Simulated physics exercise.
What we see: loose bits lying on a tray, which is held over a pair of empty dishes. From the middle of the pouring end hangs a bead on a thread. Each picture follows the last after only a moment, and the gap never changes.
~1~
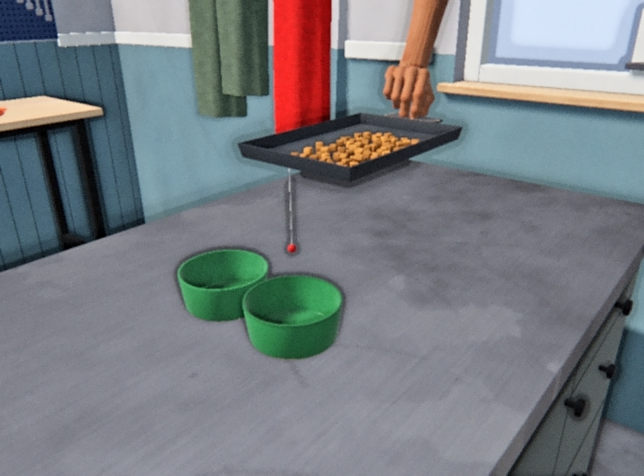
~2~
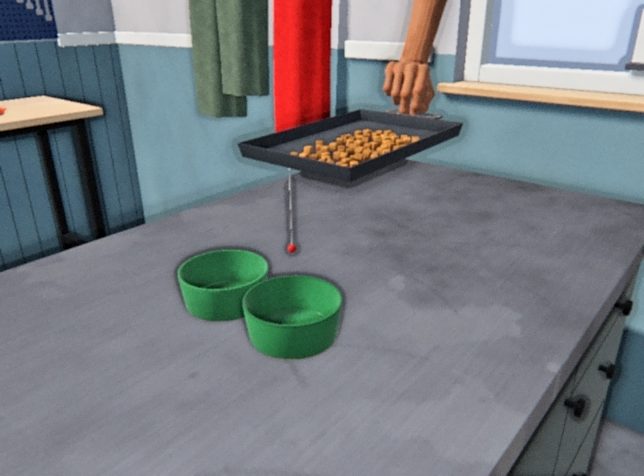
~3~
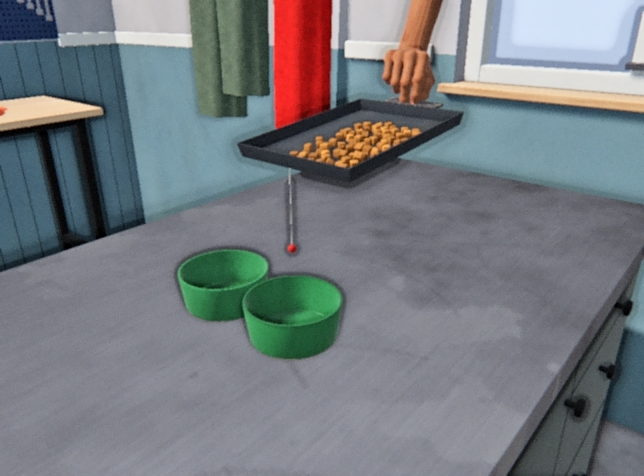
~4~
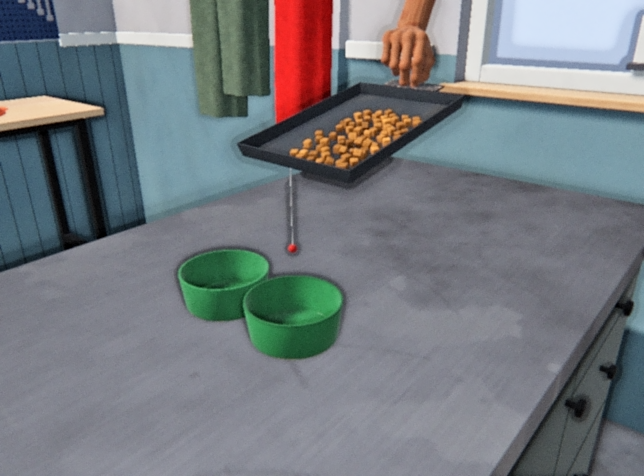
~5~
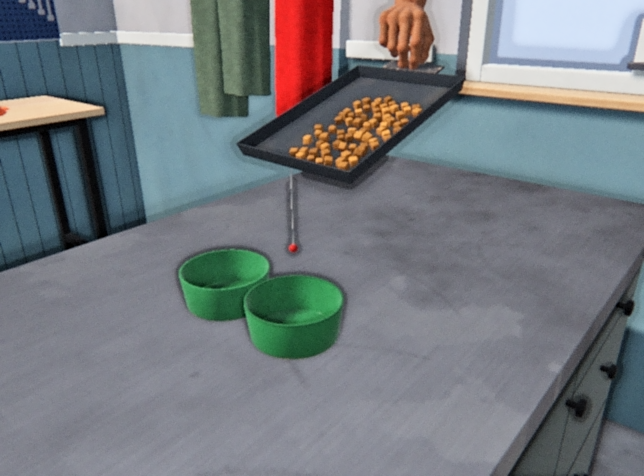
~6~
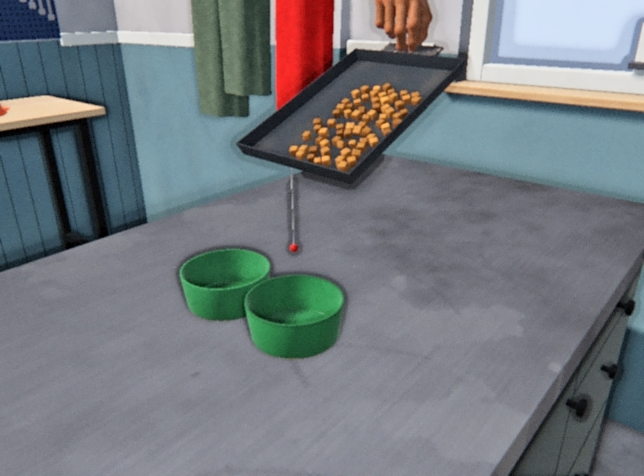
A dark tray of small brown cubes, held by a hand at its far end above two empty green dishes on a gray counter, stays nearly still, then tilts steadily as the hand raises that end and the cubes shift slightly.
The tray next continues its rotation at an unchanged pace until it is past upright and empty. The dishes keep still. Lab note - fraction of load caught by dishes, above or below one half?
Above one half.
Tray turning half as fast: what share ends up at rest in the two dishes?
I'd say near 90 per cent.
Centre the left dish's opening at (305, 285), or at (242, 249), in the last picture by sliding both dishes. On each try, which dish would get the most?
Result, first place: The lefthand one; second place: The righthand one.
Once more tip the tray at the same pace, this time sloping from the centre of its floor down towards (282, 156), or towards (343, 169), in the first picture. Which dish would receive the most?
Going by the two slopes in order, it's the left-side one and then the right-side one.
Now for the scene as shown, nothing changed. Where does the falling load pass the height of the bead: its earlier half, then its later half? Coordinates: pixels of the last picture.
The leading part at (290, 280), the rest of it at (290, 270).
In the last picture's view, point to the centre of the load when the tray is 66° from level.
Check around (319, 147) in the last picture.
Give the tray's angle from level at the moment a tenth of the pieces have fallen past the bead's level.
Around 115° at that moment.
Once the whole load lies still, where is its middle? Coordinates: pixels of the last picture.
About (279, 325).
Just after the last frame, tray tipped steeply; every one on the tray.
A moment on, tray tipped past a quarter turn; almost all on the tray; just a few in the right dish; just a few in the left dish; about a tenth in the air.
Further on, tray tipped past a quarter turn; roughly two thirds in the right dish; roughly a quarter in the left dish; about a tenth outside both; just a few in the air.
When it is over, tray tipped past a quarter turn; roughly two thirds in the right dish; roughly a quarter in the left dish; about a tenth outside both.
